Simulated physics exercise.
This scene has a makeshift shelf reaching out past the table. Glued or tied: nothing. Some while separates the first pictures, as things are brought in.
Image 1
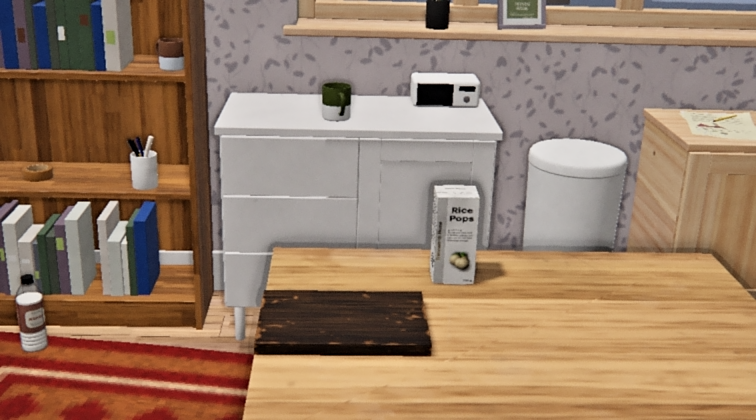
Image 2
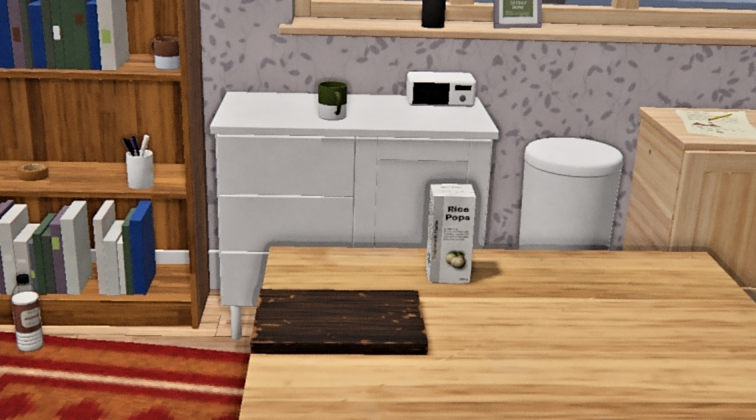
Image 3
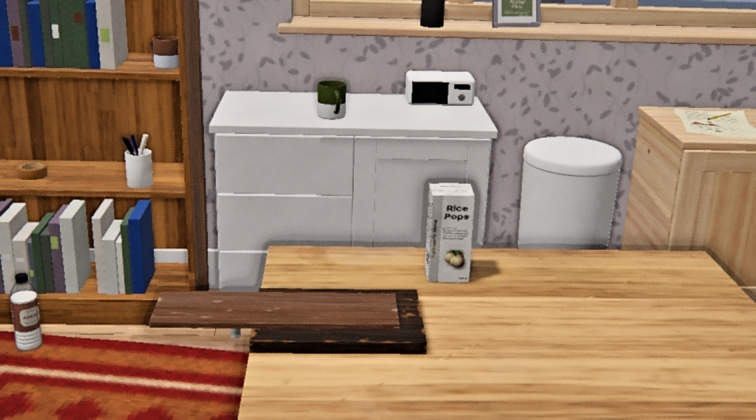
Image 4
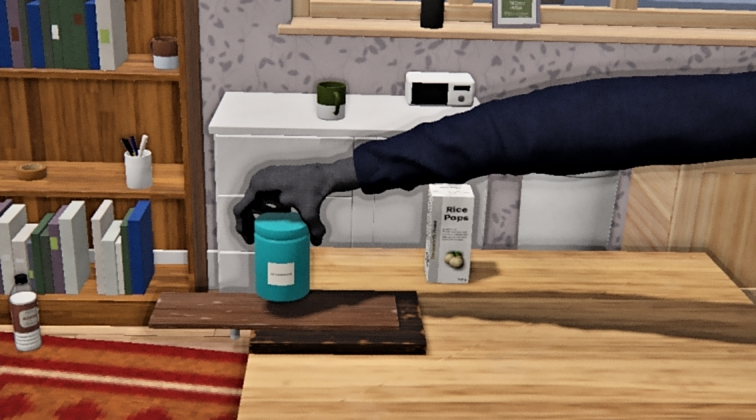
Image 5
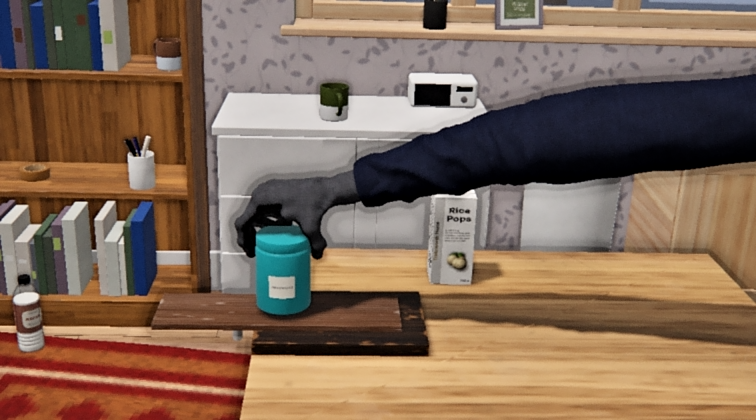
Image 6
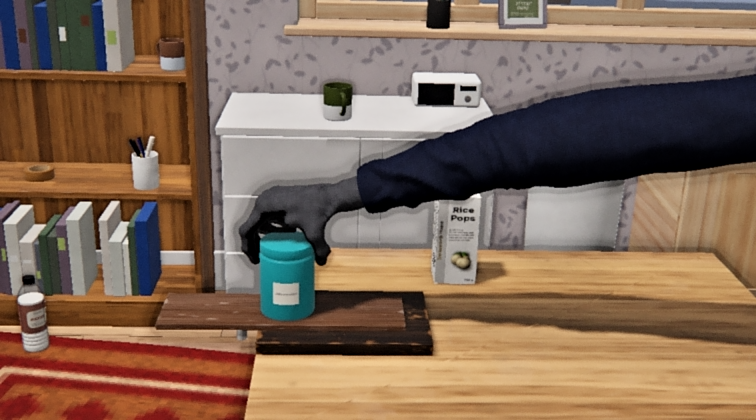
The video shows a black slab and a white carton on a wooden table; a brown board appears across the slab, jutting out left, then a gloved hand lowers a turquoise jar slightly onto the board, still gripping it.
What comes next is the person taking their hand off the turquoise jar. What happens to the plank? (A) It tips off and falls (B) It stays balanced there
Option B: It stays balanced there.
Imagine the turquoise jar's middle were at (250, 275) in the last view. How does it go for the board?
It remains balanced.
Then, 0.60 s past the last view, nothing moves.
Then, 1.30 s past the last view, turquoise jar resting near (287, 275).
Finally, all 4 still in place. Final places as the last picture's camera would see them, turquoise jar near (287, 275). The board stays on the table.
